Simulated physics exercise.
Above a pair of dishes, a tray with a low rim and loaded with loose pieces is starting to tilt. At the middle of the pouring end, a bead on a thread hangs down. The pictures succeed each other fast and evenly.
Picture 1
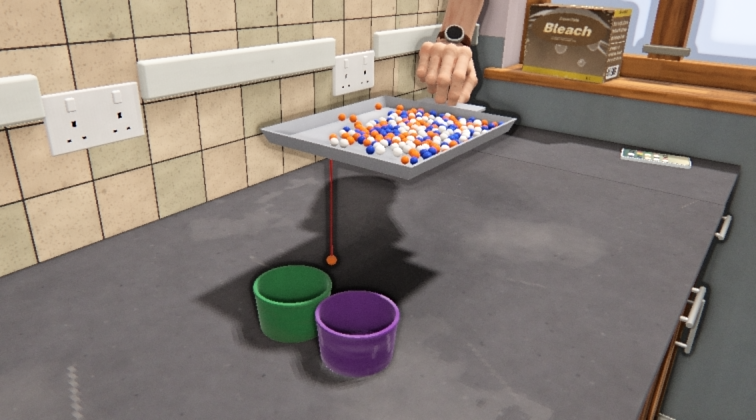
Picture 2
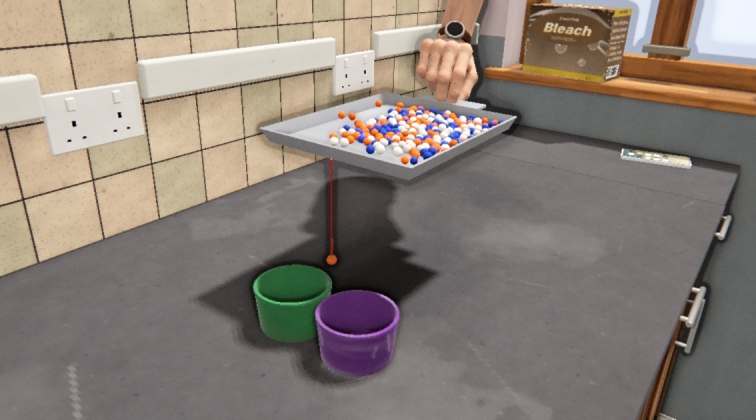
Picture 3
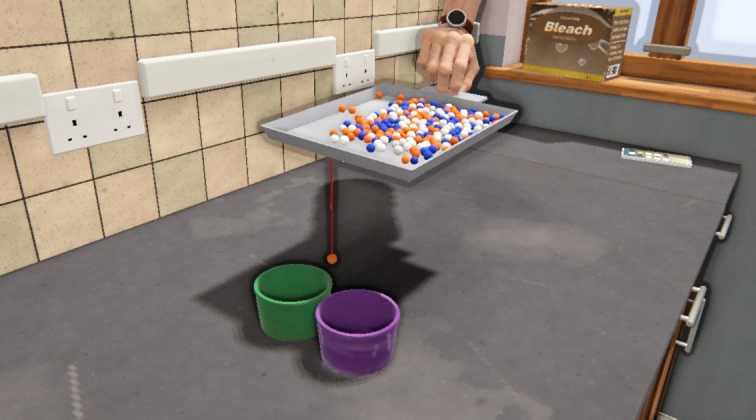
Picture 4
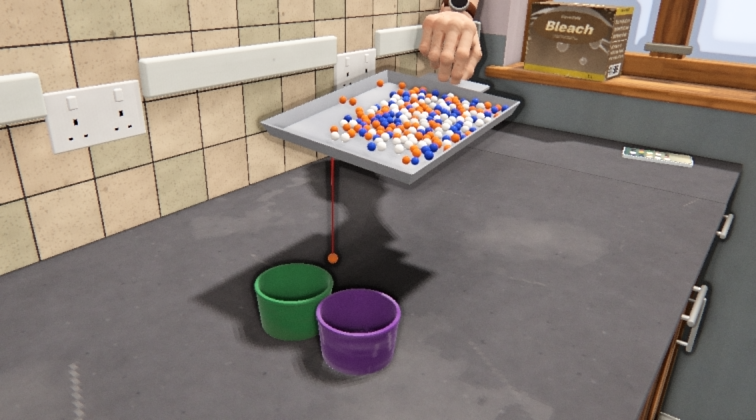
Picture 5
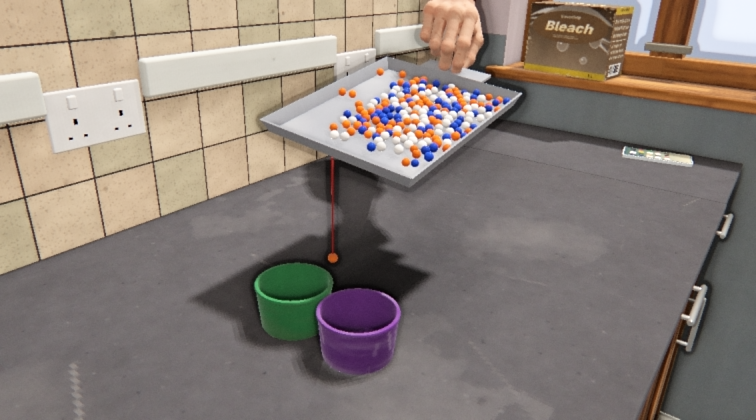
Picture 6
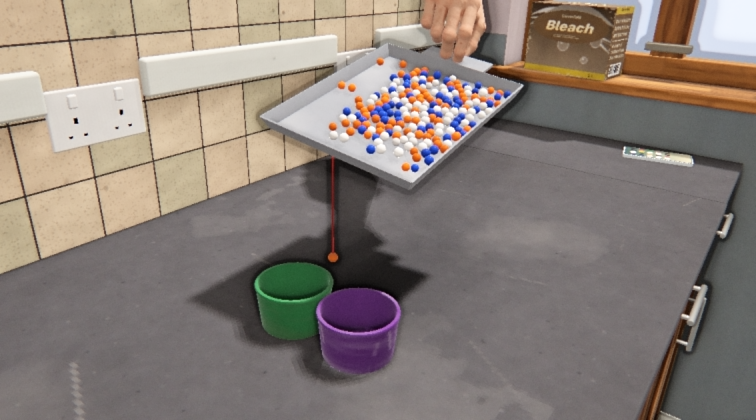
Tray of orange, white and blue beads tilting gradually toward its near right corner, a hand raising its far side above two bowls.
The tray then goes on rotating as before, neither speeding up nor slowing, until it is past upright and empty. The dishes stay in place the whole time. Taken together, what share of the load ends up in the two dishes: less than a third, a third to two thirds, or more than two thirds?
Together they hold a third to two thirds.
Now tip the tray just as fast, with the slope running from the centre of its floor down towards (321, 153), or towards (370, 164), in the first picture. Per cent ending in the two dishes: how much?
Well, 40 percent for one and then 60 percent for the other.
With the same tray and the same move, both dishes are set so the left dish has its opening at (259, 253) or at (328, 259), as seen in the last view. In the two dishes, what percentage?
Respectively 0 % and 20 %.
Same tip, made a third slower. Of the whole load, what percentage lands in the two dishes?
Expected result: Around 50 per cent.
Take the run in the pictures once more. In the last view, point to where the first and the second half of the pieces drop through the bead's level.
The early half goes through (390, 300), the late half through (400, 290).
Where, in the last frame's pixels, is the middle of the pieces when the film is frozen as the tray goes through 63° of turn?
Somewhere about (392, 212).
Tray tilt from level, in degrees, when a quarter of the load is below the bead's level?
About 60 degrees.
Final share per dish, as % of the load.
Roughly 0 in a hundred for the left dish, roughly 50 in a hundred for the right dish.
Shortly afterwards, tray tipped steeply; near half on the tray; near a quarter in the right dish; only a few in the left dish; a little outside both; near a quarter in the air.
Next, tray tipped past a quarter turn; near half in the right dish; only a few in the left dish; near half outside both.
Some moments later, tray tipped past a quarter turn; near half in the right dish; only a few in the left dish; near half outside both.
In the end, tray tipped past a quarter turn; near half in the right dish; only a few in the left dish; near half outside both.
